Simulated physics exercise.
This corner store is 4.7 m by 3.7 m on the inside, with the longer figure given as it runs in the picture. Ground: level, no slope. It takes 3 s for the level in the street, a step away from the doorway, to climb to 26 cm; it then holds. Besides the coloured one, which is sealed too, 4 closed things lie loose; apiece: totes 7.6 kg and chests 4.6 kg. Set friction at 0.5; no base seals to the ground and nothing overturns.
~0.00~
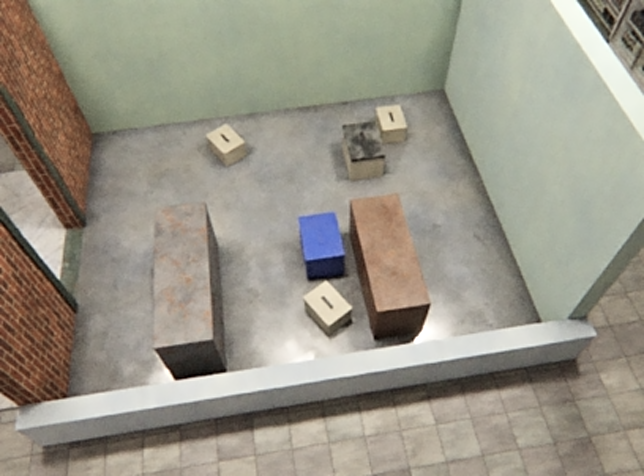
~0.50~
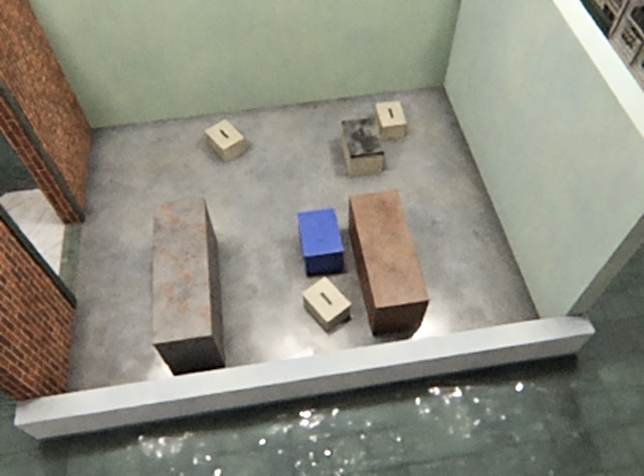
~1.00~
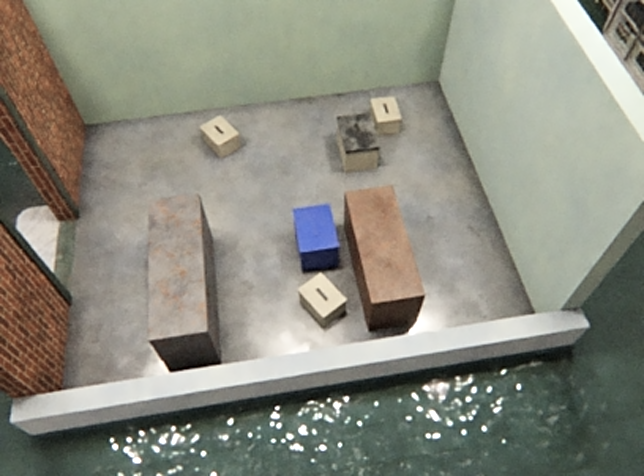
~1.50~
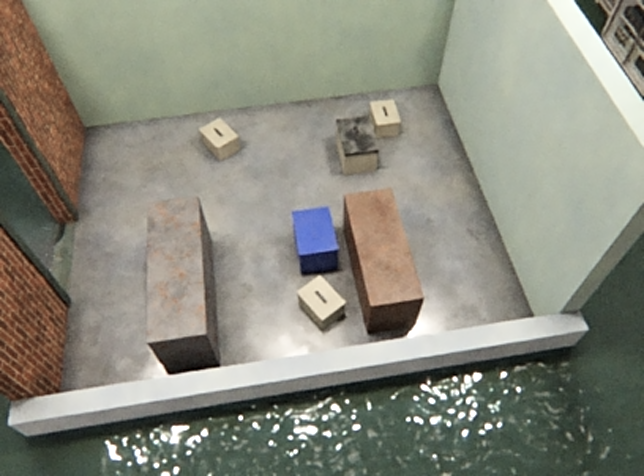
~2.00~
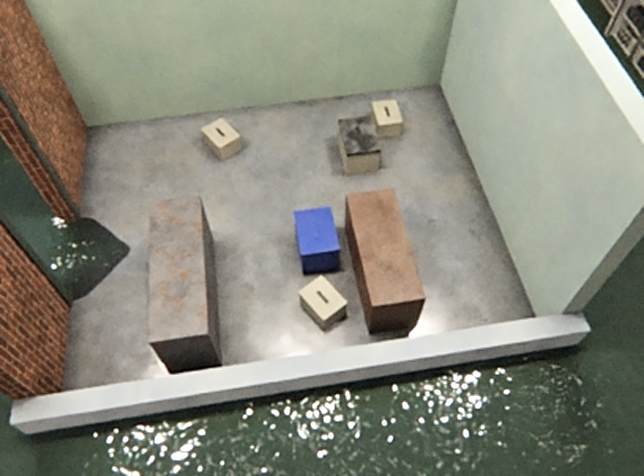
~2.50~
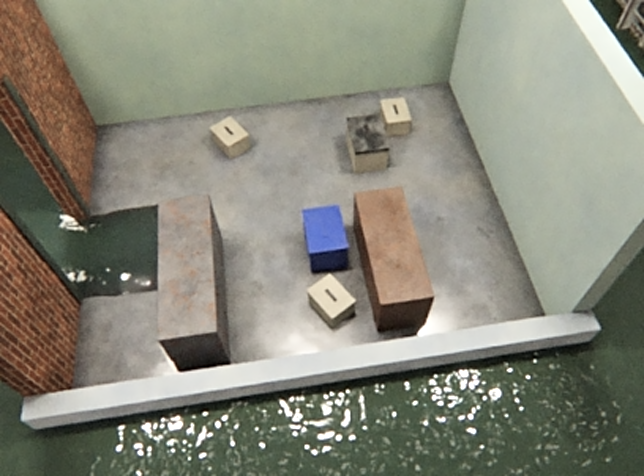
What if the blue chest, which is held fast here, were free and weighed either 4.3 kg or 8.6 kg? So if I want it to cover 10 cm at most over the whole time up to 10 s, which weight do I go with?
Only the heavier one works.
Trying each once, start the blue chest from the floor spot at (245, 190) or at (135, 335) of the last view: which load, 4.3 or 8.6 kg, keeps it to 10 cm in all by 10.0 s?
Taking the two spots in turn, neither keeps it, then neither keeps it.
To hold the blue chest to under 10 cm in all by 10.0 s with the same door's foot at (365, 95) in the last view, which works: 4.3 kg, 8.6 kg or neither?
Result: Neither option suffices.
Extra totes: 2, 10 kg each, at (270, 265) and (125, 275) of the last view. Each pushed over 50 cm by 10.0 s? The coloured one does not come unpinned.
Result, in order - falls shy; exceeds it.
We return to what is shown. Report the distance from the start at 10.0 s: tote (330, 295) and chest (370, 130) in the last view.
In turn: 0 cm, 250 cm.
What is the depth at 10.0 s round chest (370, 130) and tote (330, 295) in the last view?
15 and 6 cm.
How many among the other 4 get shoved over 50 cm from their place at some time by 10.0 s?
I make it 3.
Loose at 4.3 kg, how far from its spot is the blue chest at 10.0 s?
40 cm.
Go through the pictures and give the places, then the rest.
In the first frame, the blue chest at (321, 235) rests on the ground; water covers 0.0 m2; 0 of 5 have shifted.
In the second frame, the blue chest at (320, 231), on the bottom; water covers 0.0 m2; 0 of 5 have shifted.
In the third frame, the blue chest at (315, 227) rests on the ground; water covers 0.0 m2; 0 of 5 have shifted.
In the fourth frame, the blue chest at (314, 230), on the bottom; 0.0 m2 under water; 0 of 5 have shifted.
In the fifth frame, the blue chest at (316, 230) rests on the ground; water covers 0.3 m2; 0 of 5 have shifted.
In the sixth frame, the blue chest at (325, 228) rests on the ground; 1.2 m2 under water; 0 of 5 have shifted.
After 3.5 s the blue chest would be 0 cm from its start with 4.3 kg and 0 cm from its start with 8.6 kg; 0 cm of water round it then.
After 4.5 s the blue chest would be 0 cm from its start with 4.3 kg and 0 cm from its start with 8.6 kg; 2 cm of water round it then.
After 7.0 s the blue chest would be 8 cm from its start with 4.3 kg and 0 cm from its start with 8.6 kg; 3 cm of water round it then.
After 10.0 s the blue chest would be 42 cm from its start with 4.3 kg and 1 cm from its start with 8.6 kg; 4 cm of water round it then.
